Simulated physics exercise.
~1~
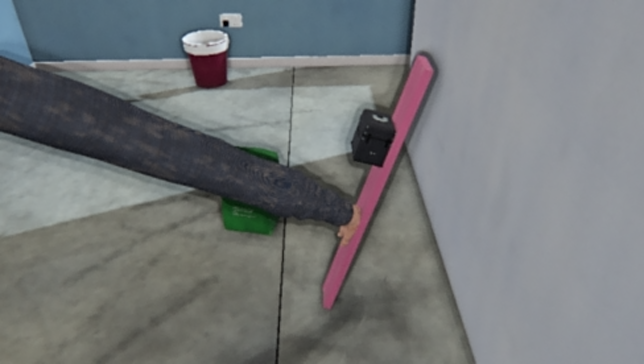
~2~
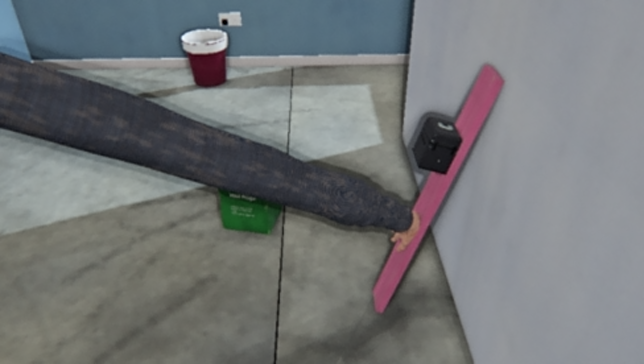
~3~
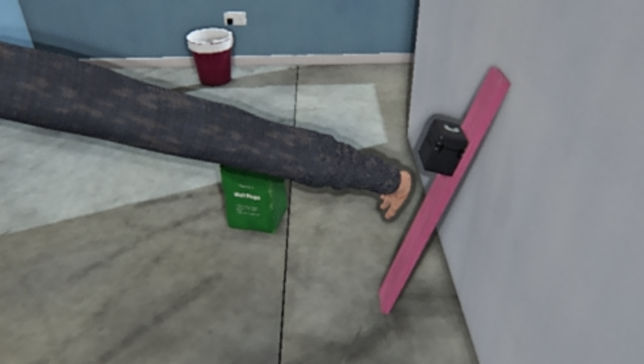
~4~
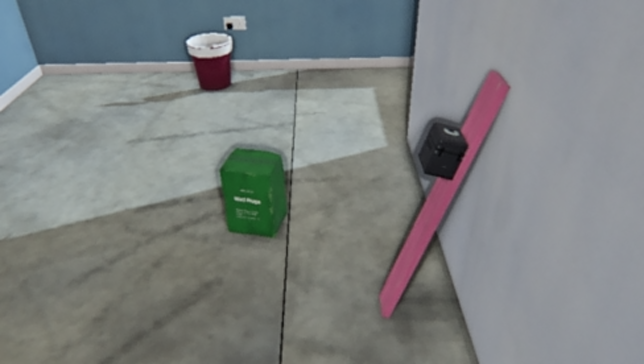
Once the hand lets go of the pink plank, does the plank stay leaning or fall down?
The pink plank stays leaning after the hand lets go and draws away.
In the video, a hand at the end of a dark-sleeved arm moves a long pink plank to the right against a pale wall, near a green box, then lets go and draws back out of view, and the plank stays leaning.
